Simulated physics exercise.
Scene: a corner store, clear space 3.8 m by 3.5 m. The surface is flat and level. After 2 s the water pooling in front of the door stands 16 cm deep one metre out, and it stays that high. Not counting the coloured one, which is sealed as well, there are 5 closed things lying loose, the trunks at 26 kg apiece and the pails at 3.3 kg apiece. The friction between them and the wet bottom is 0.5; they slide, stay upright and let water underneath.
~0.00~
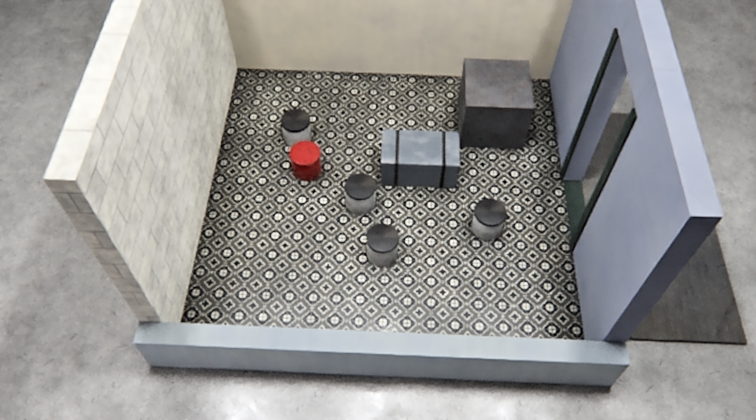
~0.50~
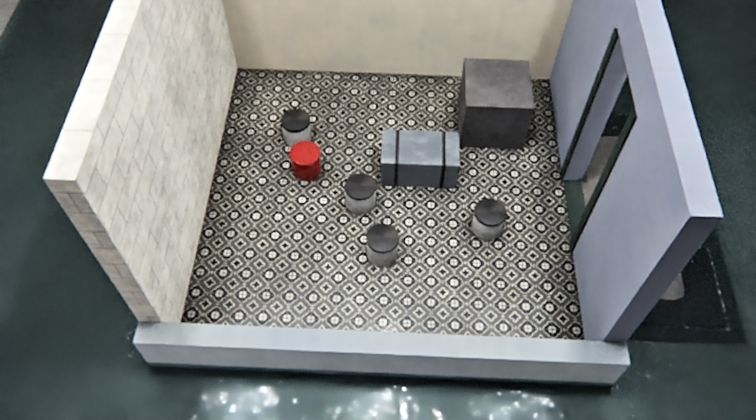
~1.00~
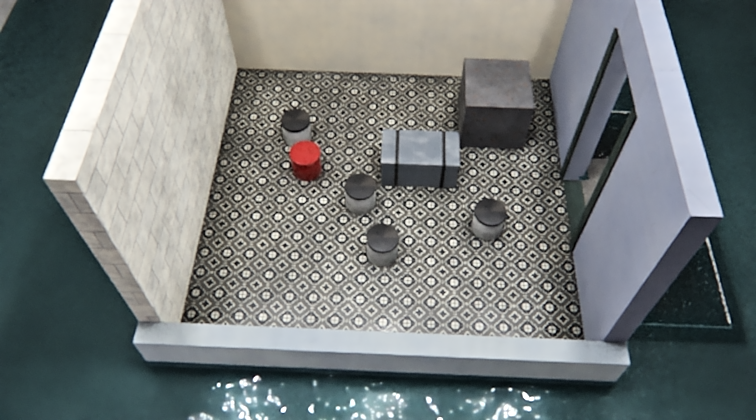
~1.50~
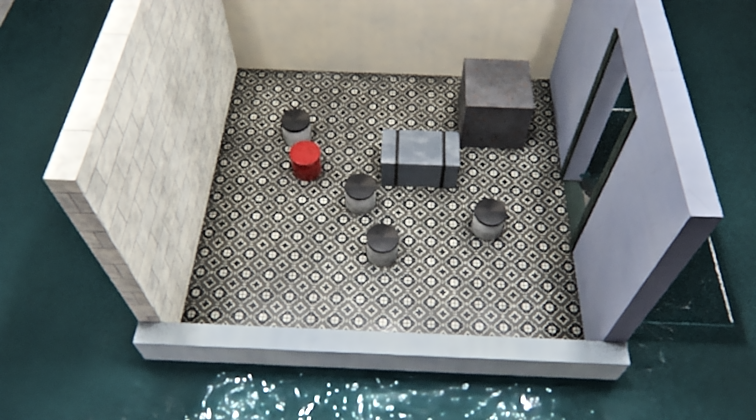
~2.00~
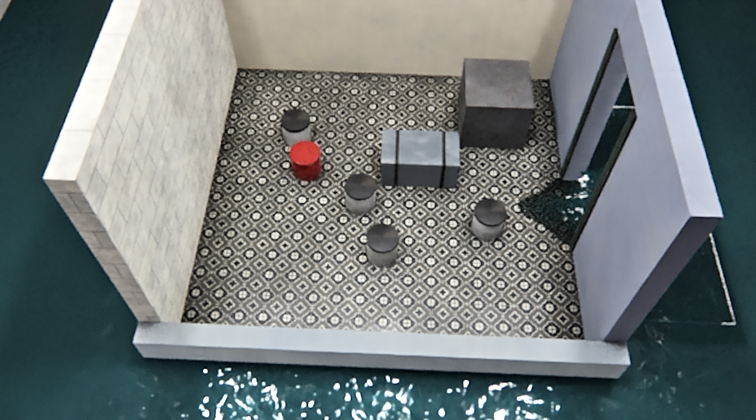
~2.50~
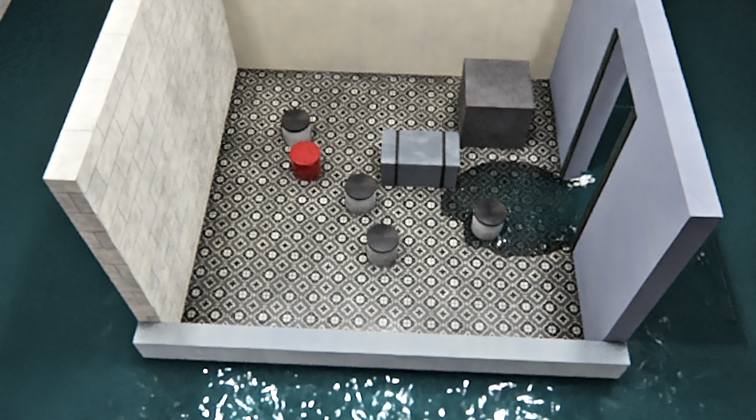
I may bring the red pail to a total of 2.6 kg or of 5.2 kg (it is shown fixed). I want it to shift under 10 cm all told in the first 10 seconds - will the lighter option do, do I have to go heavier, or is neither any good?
You have to go heavier.
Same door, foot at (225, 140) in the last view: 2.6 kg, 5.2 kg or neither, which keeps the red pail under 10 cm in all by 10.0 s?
Note: Neither mass keeps it.
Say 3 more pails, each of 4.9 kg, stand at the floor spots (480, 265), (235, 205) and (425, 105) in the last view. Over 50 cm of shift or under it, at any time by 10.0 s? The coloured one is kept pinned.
In that order: Within it, beyond it, within it.
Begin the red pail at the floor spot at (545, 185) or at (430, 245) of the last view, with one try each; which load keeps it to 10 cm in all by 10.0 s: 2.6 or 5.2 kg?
Result, try 1: Both fail; try 2: Both fail.
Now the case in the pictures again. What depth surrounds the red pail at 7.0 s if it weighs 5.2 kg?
Depth: Approx. 2 cm.
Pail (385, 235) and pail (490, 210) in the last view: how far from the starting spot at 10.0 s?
In turn: 150 cm, 250 cm.
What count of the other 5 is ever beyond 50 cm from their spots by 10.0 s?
That makes 3.
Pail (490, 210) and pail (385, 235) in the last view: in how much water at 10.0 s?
7 and 8 cm.
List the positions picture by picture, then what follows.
The red pail at (305, 153), on the bottom; water covers 0.0 m2; 0 of 6 have shifted, in the first picture.
The red pail at (305, 153) rests on the ground; water covers 0.0 m2; 0 of 6 have shifted, in the second picture.
The red pail at (305, 153) rests on the ground; water covers 0.0 m2; 0 of 6 have shifted, in the third picture.
The red pail at (305, 153) rests on the ground; water covers 0.0 m2; 0 of 6 have shifted, in the fourth picture.
The red pail at (305, 153) rests on the ground; water covers 0.2 m2; 0 of 6 have shifted, in the fifth picture.
The red pail at (305, 153) rests on the ground; water covers 1.1 m2; 0 of 6 have shifted, in the sixth picture.
After 3.5 s the red pail would be 0 cm from its start with 2.6 kg and 0 cm from its start with 5.2 kg; 0 cm of water round it then.
After 4.5 s the red pail would be 4 cm from its start with 2.6 kg and 0 cm from its start with 5.2 kg; 3 cm of water round it then.
After 7.0 s the red pail would be 16 cm from its start with 2.6 kg and 0 cm from its start with 5.2 kg; 2 cm of water round it then.
After 10.0 s the red pail would be 20 cm from its start with 2.6 kg and 0 cm from its start with 5.2 kg; 4 cm of water round it then.
